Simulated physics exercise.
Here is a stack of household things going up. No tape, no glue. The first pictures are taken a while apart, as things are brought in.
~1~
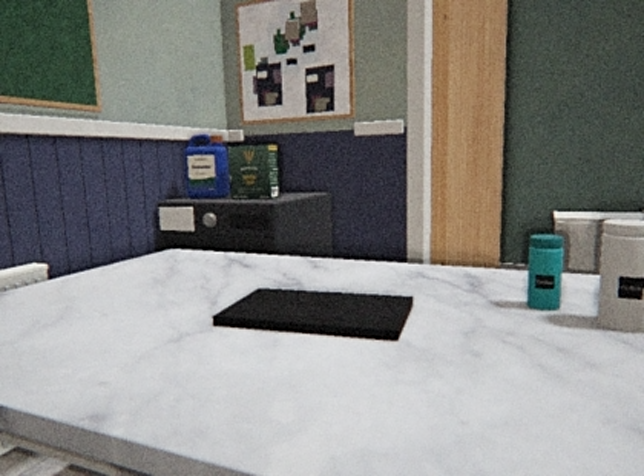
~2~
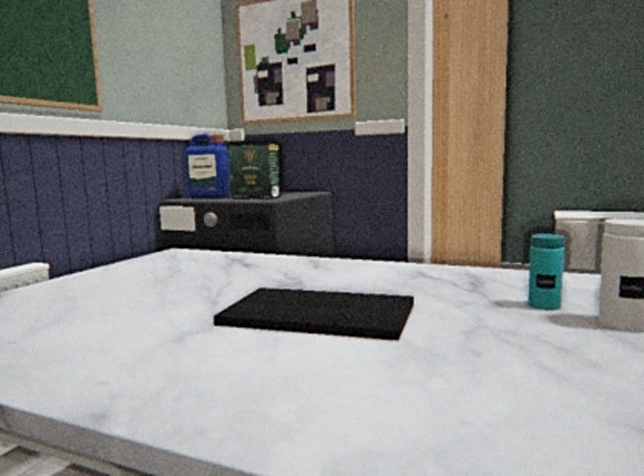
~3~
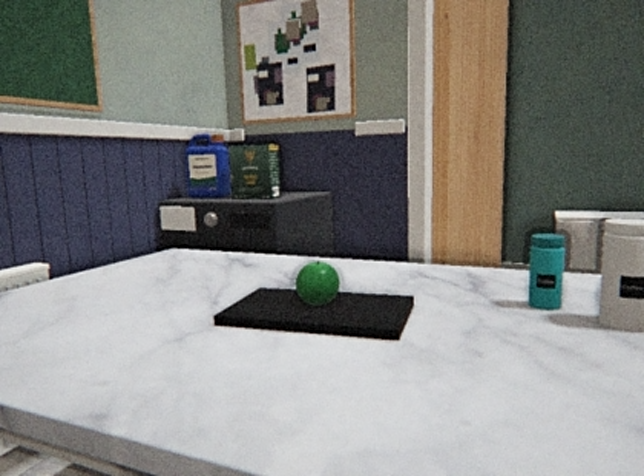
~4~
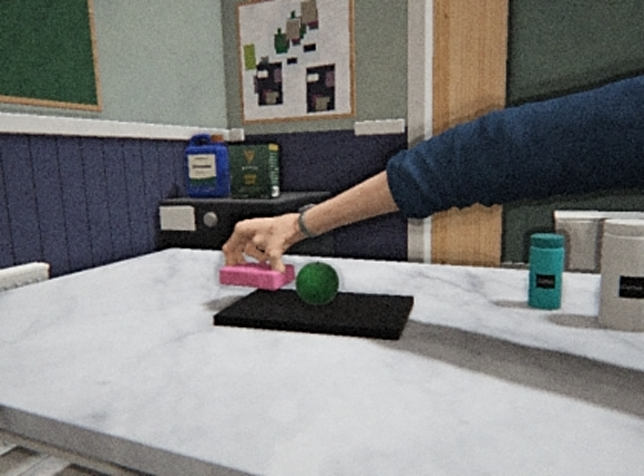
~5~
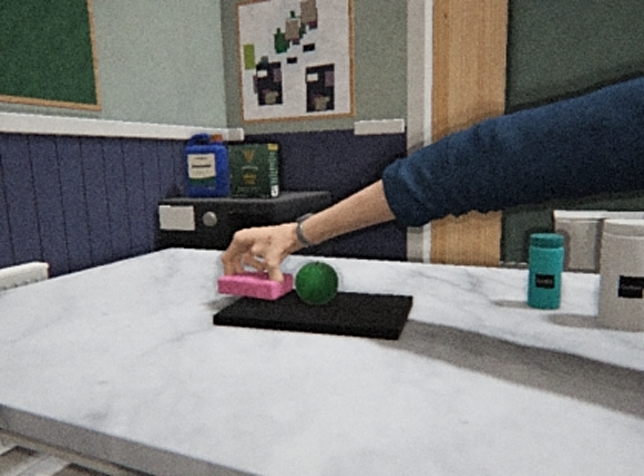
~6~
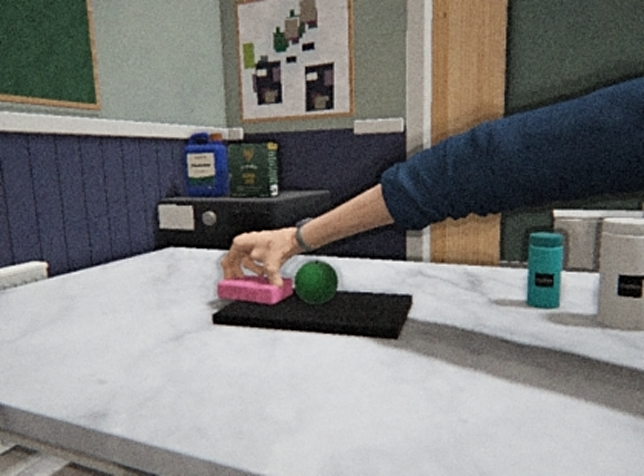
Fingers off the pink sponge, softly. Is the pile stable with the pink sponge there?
Here the pile holds.
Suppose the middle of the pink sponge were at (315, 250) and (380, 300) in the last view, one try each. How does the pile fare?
First, it comes apart; second, it stays up.
Then, 0.90 s later than the last frame, all is still.
Then, 2.00 s later than the last frame, pink sponge resting near (255, 289).
When it is over, all 5 as before. End places, in pixels of the last picture, pink sponge near (255, 289). The pile keeps its balance.
